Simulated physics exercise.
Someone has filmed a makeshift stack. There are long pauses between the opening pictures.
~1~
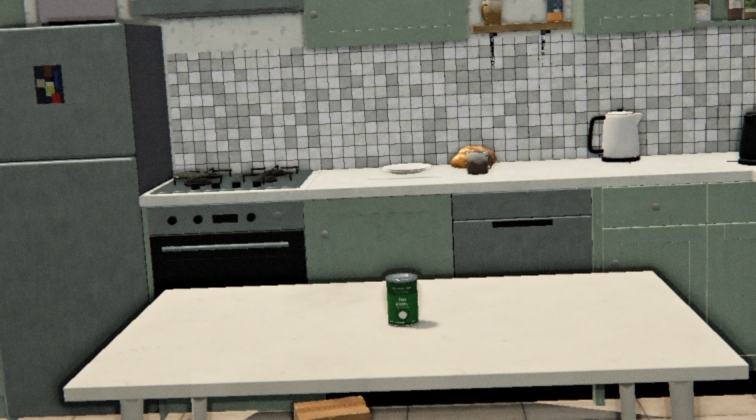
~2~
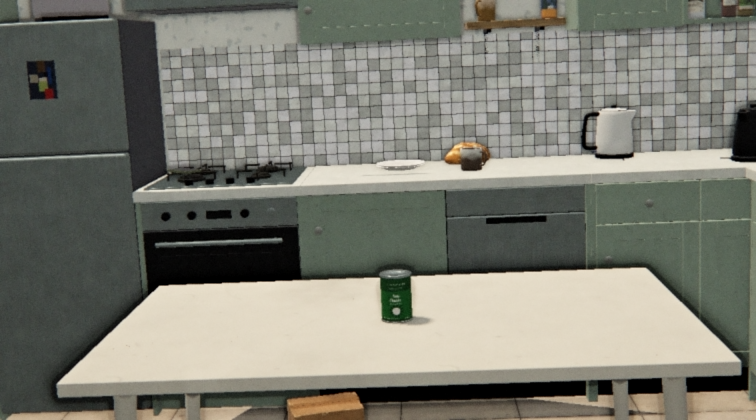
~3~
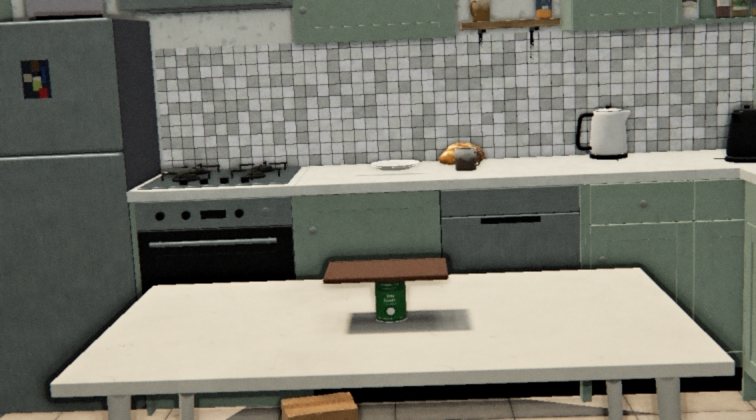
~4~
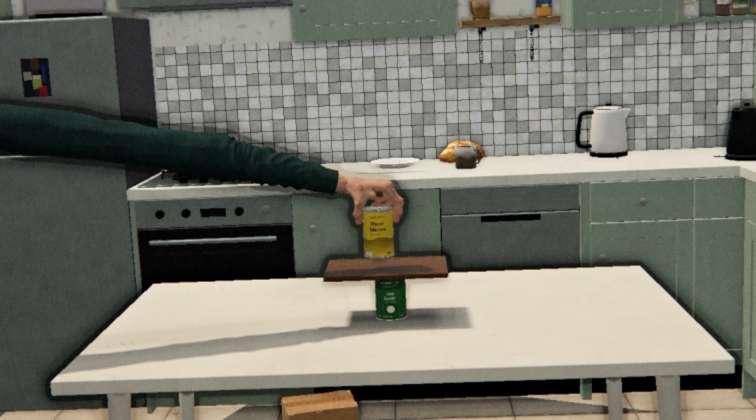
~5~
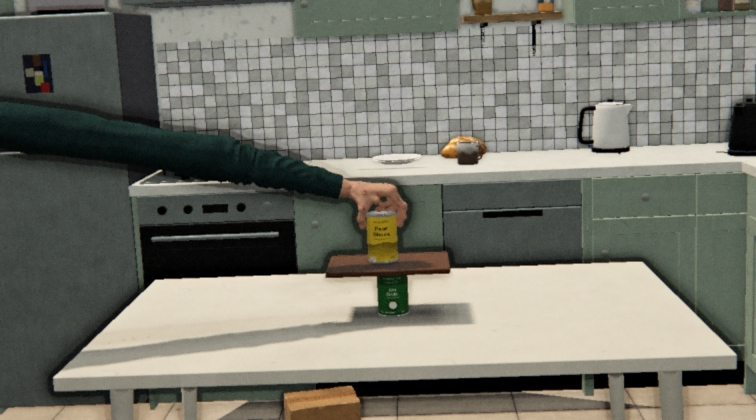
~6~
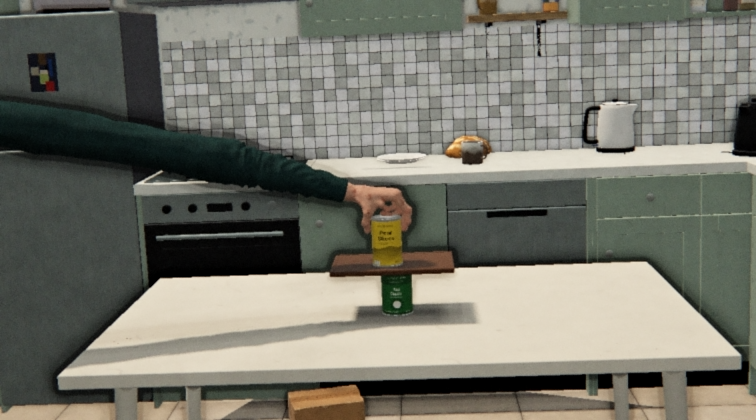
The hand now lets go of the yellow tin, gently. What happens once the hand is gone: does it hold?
As it turns out, it stays up.
Then, 0.30 s on from there, no change.
Then, 0.70 s on from there, yellow tin resting near (387, 241).
In the end, all 3 unmoved. At the end, from the last picture's camera, yellow tin near (387, 241). The stack keeps its balance.
